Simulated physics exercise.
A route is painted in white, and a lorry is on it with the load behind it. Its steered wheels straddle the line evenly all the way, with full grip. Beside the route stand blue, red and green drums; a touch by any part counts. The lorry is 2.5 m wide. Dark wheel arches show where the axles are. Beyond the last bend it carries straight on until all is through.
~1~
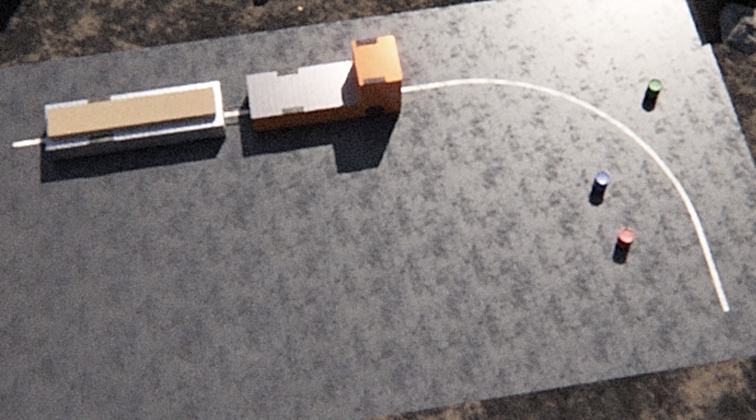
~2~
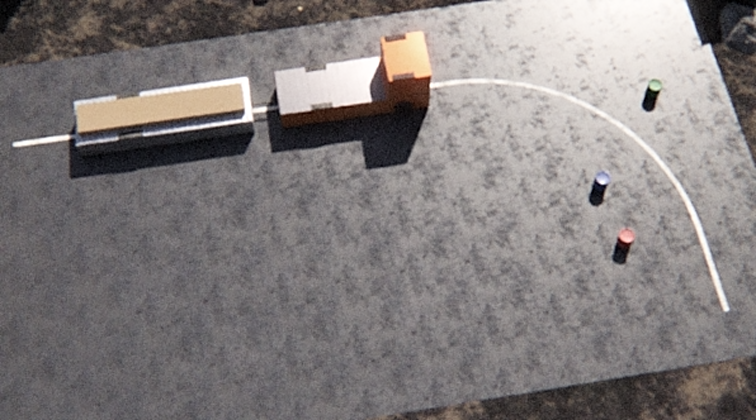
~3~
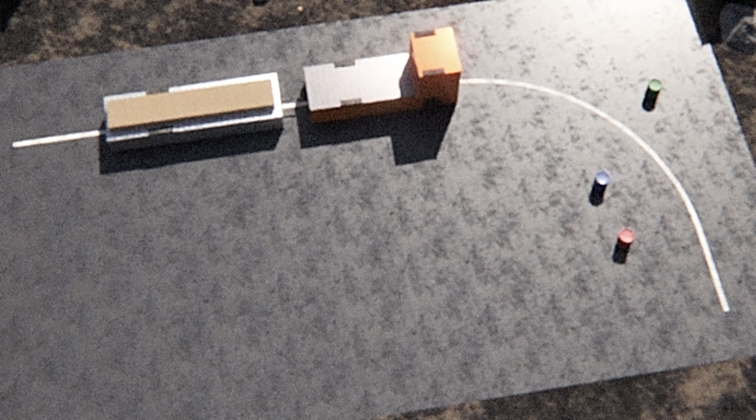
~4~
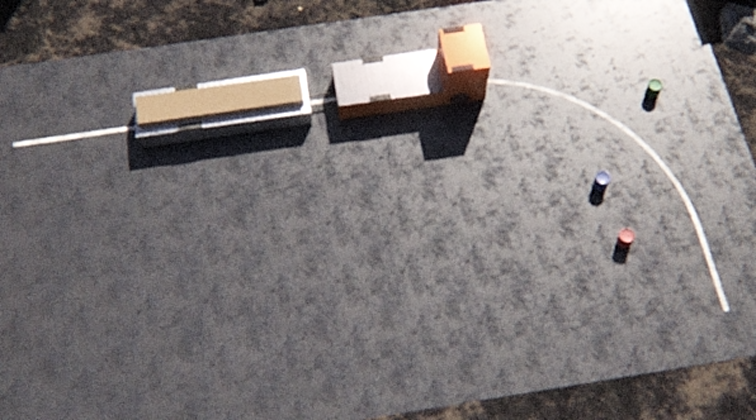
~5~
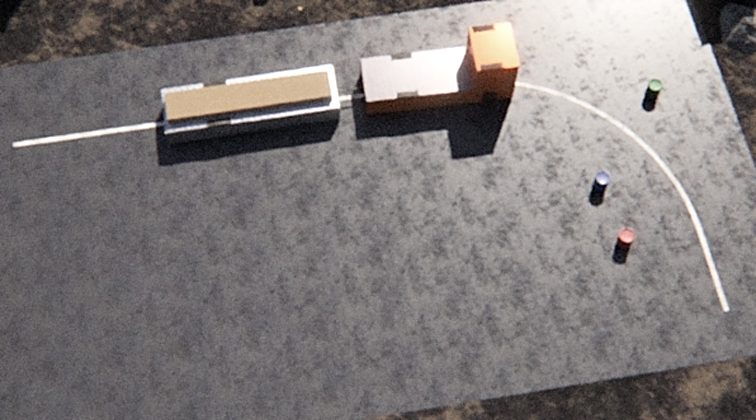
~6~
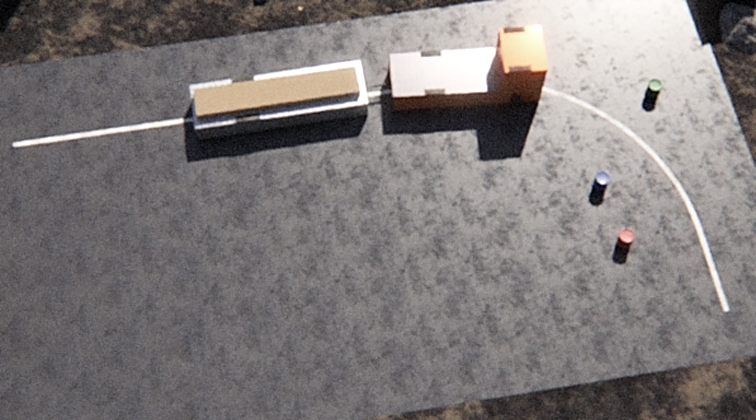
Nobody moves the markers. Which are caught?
The blue one gets knocked; the red one gets knocked; the green one escapes.
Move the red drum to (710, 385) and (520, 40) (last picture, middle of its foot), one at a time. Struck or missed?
First struck, second missed.
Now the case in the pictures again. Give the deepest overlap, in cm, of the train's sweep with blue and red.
About: Blue 130, red 40.
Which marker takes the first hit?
The blue one.
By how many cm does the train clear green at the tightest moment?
Green 60.
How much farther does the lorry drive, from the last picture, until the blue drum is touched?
After some 15.0 m.
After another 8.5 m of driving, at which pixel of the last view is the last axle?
Near (408, 84).
After another 5.4 m, the last axle is at (350, 86) of the last picture, 10 cm off the line; green has been passed with 60 cm to spare.
After another 15.1 m, the last axle is at (517, 106) of the last picture, 205 cm off the line; the trailer has hit blue.
After another 20.8 m, the last axle is at (599, 160) of the last picture, 290 cm off the line; the trailer has hit red.
After another 33.2 m, the last axle is at (743, 385) of the last picture, 85 cm off the line; 2 of 3 struck in all.
